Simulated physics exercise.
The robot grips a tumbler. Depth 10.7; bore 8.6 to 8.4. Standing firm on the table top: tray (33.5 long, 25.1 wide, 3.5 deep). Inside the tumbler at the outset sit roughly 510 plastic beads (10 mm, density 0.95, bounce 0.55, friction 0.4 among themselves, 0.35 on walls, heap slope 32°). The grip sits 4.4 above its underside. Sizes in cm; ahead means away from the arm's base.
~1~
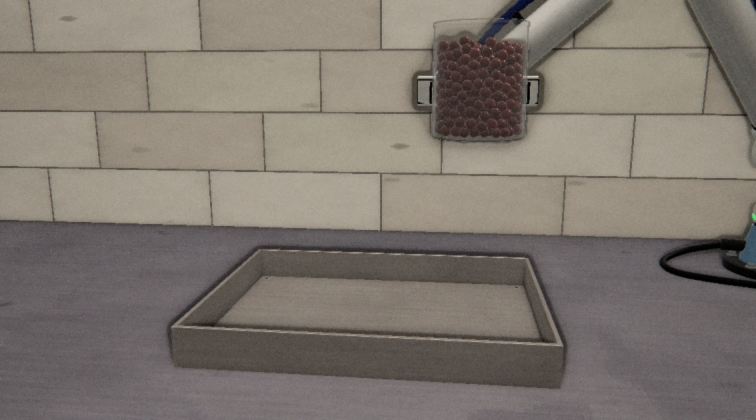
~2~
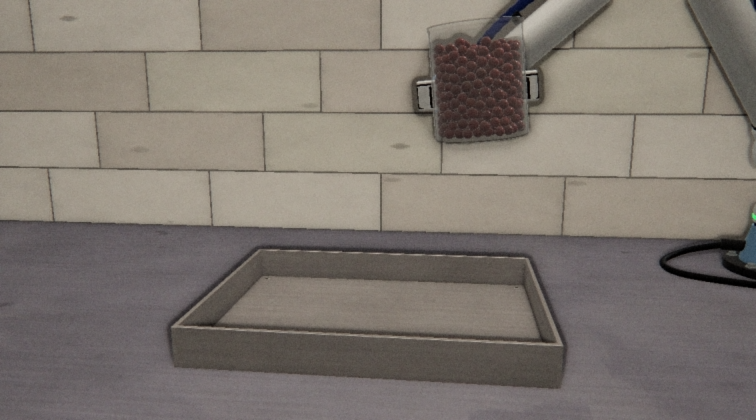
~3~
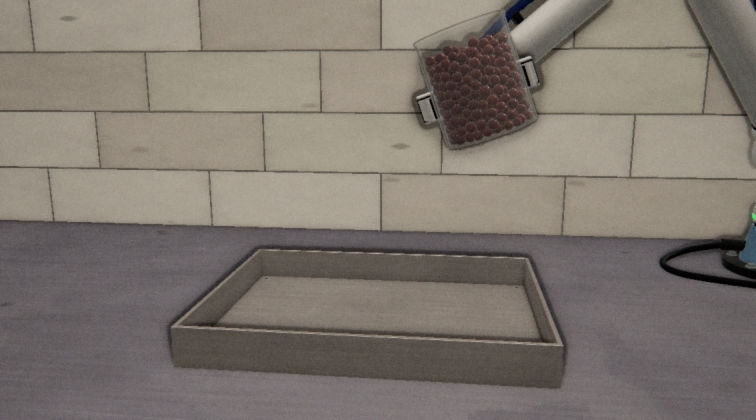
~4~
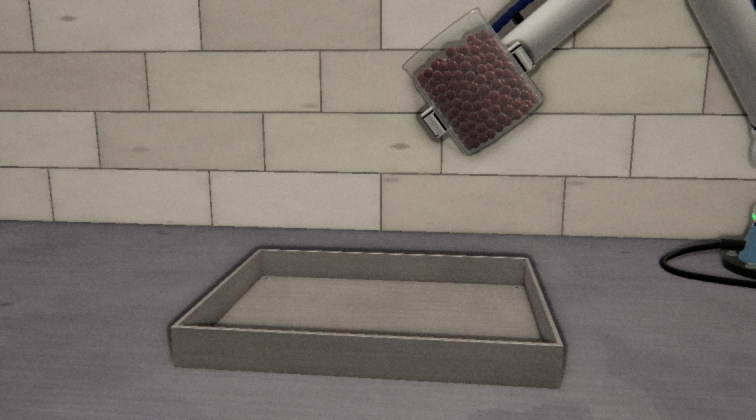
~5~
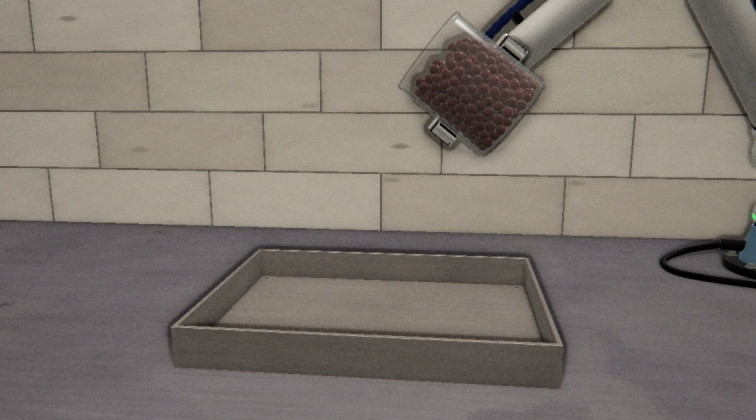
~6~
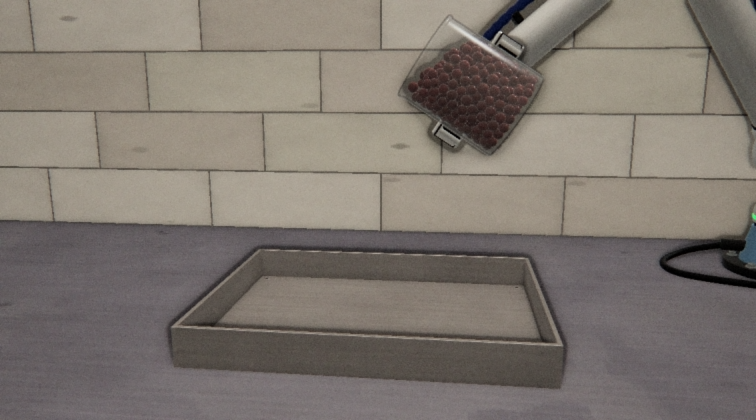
A clear tumbler full of dark red beads, held by a robot arm above an empty tray on the table, started upright and tilted steeply to the left, with the beads staying inside.
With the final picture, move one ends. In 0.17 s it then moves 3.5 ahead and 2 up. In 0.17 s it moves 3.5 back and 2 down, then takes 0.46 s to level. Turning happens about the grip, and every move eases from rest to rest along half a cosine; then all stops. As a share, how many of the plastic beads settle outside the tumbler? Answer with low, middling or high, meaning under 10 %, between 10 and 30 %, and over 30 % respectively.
Low.
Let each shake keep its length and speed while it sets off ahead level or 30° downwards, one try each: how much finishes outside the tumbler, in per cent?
Estimates, in order: 5 % then 0 %.
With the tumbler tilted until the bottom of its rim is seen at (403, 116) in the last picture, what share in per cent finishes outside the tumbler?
Close to 20 in a hundred.
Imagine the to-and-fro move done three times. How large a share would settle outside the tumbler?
About 10 per cent in that case.
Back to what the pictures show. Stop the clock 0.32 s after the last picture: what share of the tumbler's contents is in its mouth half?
Roughly 40 %.
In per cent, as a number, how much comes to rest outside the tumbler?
About 5 %.
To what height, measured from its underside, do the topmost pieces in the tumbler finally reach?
It reaches close to 10.0 cm in the end.
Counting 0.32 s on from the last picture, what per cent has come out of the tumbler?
Roughly 0 percent is out.
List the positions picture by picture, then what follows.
In the first frame, tumbler middle at (479, 83), level; upper third of the load around (479, 62), from x 440 to 520, top at y 40; 513 in the tumbler.
In the second frame, tumbler middle at (478, 83), tilted 5° forward; upper third of the load around (479, 62), from x 440 to 520, top at y 40.
In the third frame, tumbler middle at (476, 83), tilted 20° forward; upper third of the load around (476, 63), from x 430 to 530, top at y 35.
In the fourth frame, tumbler middle at (473, 85), tilted 37° forward; upper third of the load around (474, 66), from x 420 to 535, top at y 35.
In the fifth frame, tumbler middle at (471, 86), tilted 52° forward; upper third of the load around (473, 70), from x 420 to 535, top at y 40.
In the sixth frame, tumbler middle at (471, 87), tilted 57° forward; upper third of the load around (473, 71), from x 415 to 535, top at y 45; 513 in the tumbler.
Then, 0.32 s after the last picture, tilted 57° forward, highest piece 28 above the table; 501 in the tumbler, 12 in flight or on a rim.
Then, 0.64 s after the last picture, tilted 15° forward, highest piece 30 above the table; 495 in the tumbler, 15 in the tray, 3 in flight or on a rim.
Then, 1.00 s after the last picture, level, highest piece 30 above the table; 494 in the tumbler, 19 in the tray.
Then, 2.05 s after the last picture, level, highest piece 30 above the table; 494 in the tumbler, 19 in the tray.
Final count, 494 in the tumbler, 19 in the tray. That is 4 % outside the tumbler.
